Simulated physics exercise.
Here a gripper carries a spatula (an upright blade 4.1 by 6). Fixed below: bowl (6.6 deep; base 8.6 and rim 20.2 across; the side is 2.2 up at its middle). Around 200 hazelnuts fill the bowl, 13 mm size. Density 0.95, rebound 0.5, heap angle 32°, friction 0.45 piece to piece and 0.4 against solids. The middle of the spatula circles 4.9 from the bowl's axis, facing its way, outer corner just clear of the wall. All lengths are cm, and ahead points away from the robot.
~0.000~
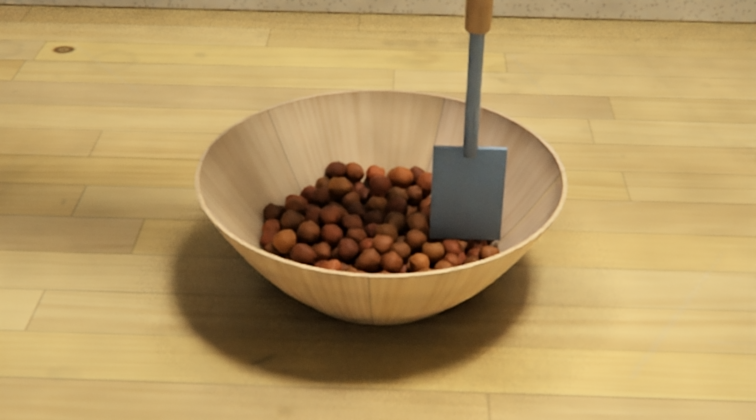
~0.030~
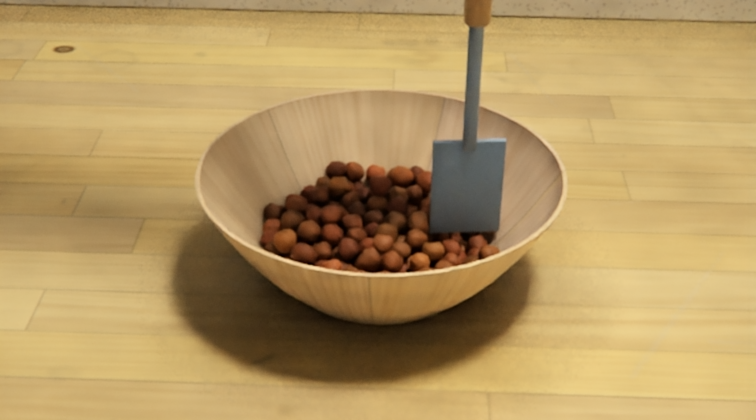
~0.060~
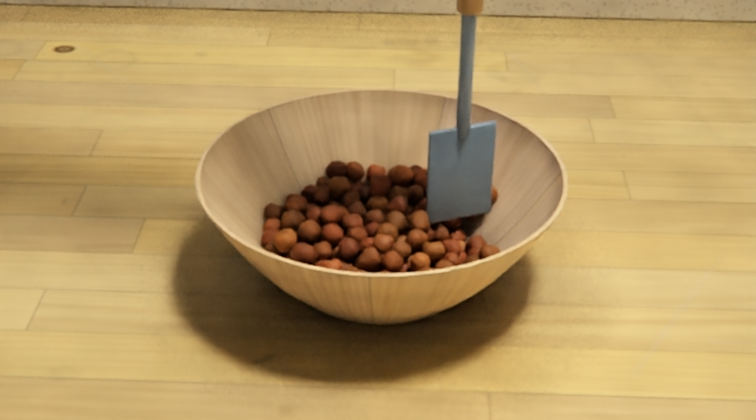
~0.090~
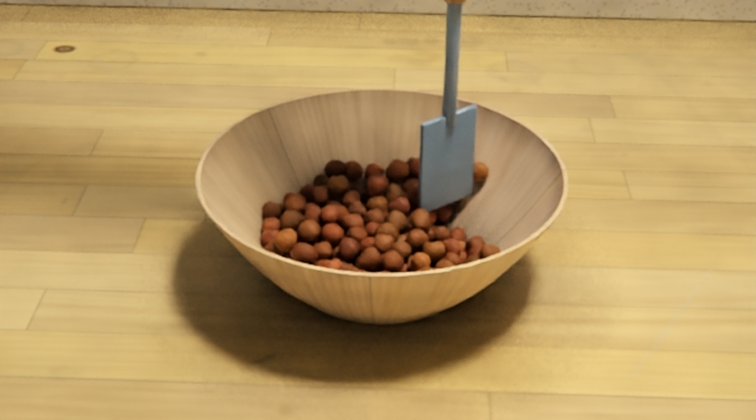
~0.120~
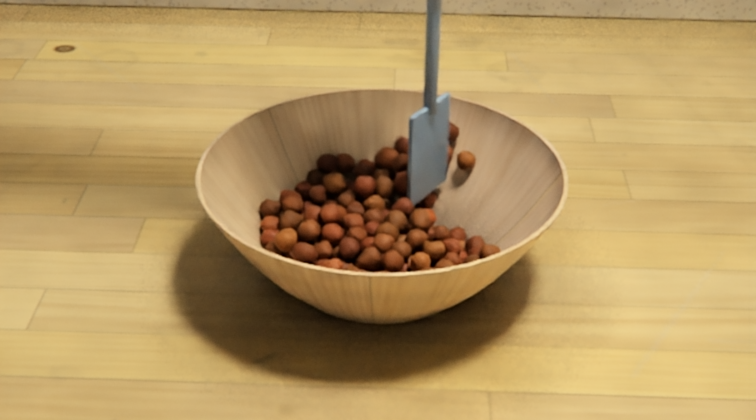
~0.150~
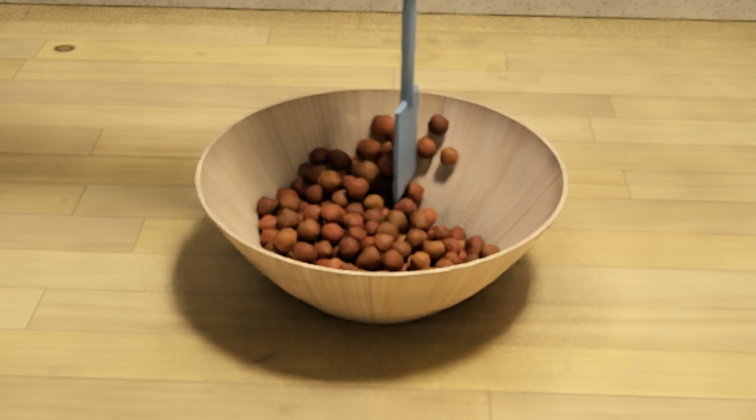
A pale wooden plank surface is seen from above at an angle, the view staying fixed throughout. A wide, light wooden bowl sits in the middle, holding a heap of reddish-brown hazelnuts, with a blue-grey spatula upright at its right side. The spatula sweeps back and leftward around the bowl, turning until its blade is nearly edge-on, pushing nuts up toward the back while a few roll loose on its right.
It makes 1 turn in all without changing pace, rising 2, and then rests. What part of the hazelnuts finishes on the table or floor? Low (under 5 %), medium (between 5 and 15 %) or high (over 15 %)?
Share on the table or floor: Low (under 5 %).
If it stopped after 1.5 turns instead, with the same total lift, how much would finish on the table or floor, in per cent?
Then about 0 per cent.
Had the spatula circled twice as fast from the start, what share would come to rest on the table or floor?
In that case some 15 per cent.
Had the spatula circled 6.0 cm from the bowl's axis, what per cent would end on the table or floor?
Then about 0 per cent.
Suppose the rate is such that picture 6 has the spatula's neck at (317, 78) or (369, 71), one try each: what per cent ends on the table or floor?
Some 15 and 10 per cent.
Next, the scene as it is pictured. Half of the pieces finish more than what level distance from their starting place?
About 1 cm.
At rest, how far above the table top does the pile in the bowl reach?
Some 5.0 cm.
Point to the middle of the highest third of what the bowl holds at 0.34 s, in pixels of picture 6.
Near (288, 229).
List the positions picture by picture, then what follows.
Spatula neck at (472, 123), 0° round; upper third of the load around (371, 225), from x 270 to 490, top at y 170; 197 in the bowl, in the first picture.
Spatula neck at (471, 116), 7° round; upper third of the load around (371, 225), from x 270 to 490, top at y 170, in the second picture.
Spatula neck at (464, 103), 23° round; upper third of the load around (376, 221), from x 270 to 490, top at y 170, in the third picture.
Spatula neck at (451, 91), 40° round; upper third of the load around (375, 219), from x 270 to 490, top at y 150, in the fourth picture.
Spatula neck at (431, 82), 58° round; upper third of the load around (373, 212), from x 270 to 490, top at y 130, in the fifth picture.
Spatula neck at (408, 75), 75° round; upper third of the load around (368, 206), from x 270 to 490, top at y 125; 197 in the bowl, in the sixth picture.
After 0.34 s, 184° round, highest piece 7 above the table; 197 in the bowl.
After 0.53 s, 294° round, highest piece 7 above the table; 197 in the bowl.
After 0.82 s, 0° round, highest piece 6 above the table; 195 in the bowl, 1 on the table or floor, 1 in flight or on the tool.
After 1.52 s, 0° round, highest piece 5 above the table; 195 in the bowl, 2 on the table or floor.
At rest, 195 in the bowl, 2 on the table or floor. That is 1 % on the table or floor.
